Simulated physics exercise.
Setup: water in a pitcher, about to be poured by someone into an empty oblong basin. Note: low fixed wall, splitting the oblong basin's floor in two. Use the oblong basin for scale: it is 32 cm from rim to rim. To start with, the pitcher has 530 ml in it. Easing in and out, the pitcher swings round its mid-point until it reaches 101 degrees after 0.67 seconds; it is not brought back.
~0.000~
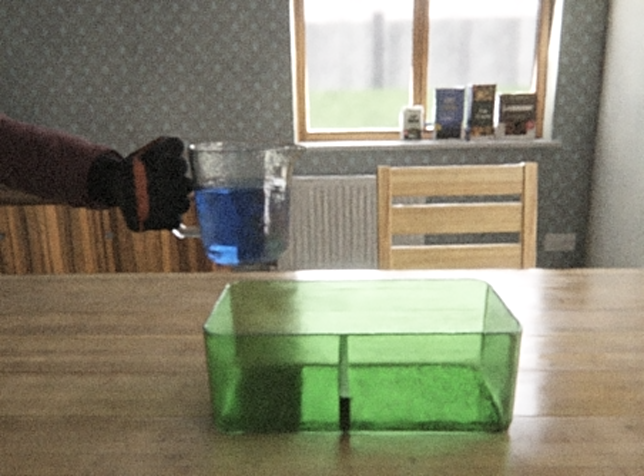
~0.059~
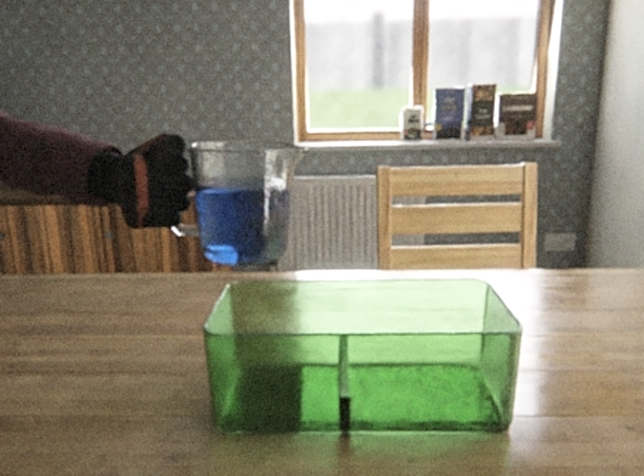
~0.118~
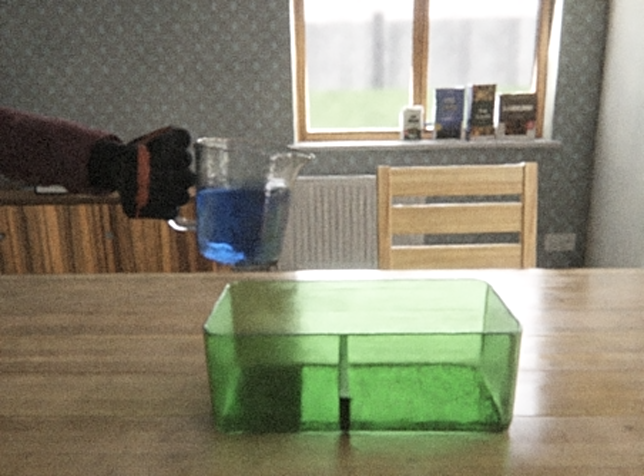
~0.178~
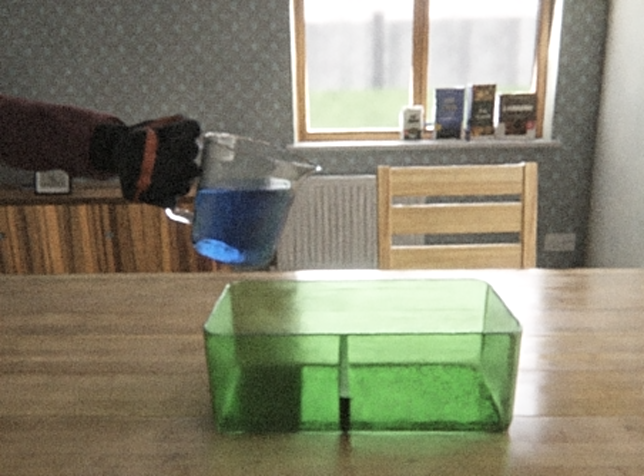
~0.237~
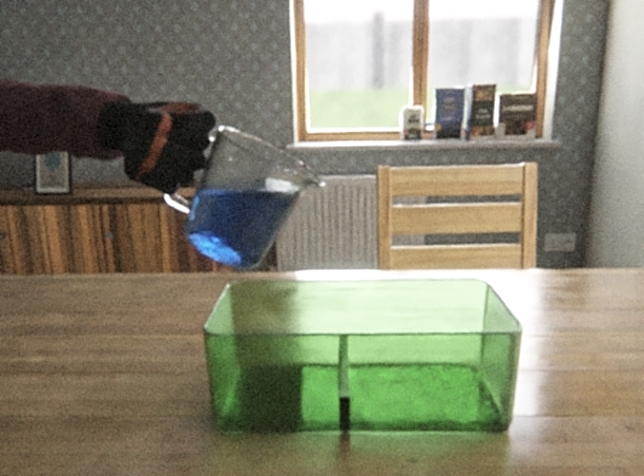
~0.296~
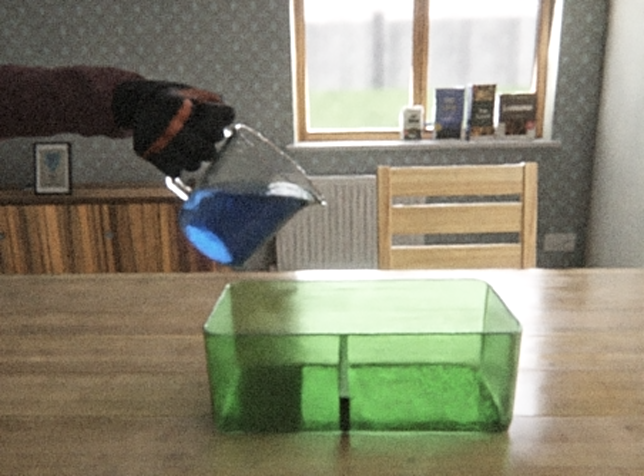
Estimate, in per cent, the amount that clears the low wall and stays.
Roughly 85 percent.
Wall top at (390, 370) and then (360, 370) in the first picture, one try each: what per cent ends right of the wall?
5 per cent first, 45 per cent second.
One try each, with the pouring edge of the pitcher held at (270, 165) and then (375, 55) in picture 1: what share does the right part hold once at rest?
Some 5 and 75 per cent, in that order.
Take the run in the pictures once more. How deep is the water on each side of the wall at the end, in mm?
4 mm left, 16 mm right.
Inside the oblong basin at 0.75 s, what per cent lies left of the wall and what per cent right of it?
I'd put the left at some 8 and the right at some 64.
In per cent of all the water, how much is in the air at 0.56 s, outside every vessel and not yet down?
24 %.
After 0.56 s the tilt is 94° and 61 per cent is still to pour, 1 is left of the wall and 15 right of it.
After 0.75 s the tilt is 101° and 17 per cent is still to pour, 8 is left of the wall and 64 right of it.
After 0.95 s the tilt is 101° and 3 per cent is still to pour, 10 is left of the wall and 83 right of it.
After 1.17 s the tilt is 101° and 0 per cent is still to pour, 14 is left of the wall and 85 right of it.
In the end 14 per cent lies left of the wall, 85 right of it and 1 outside.
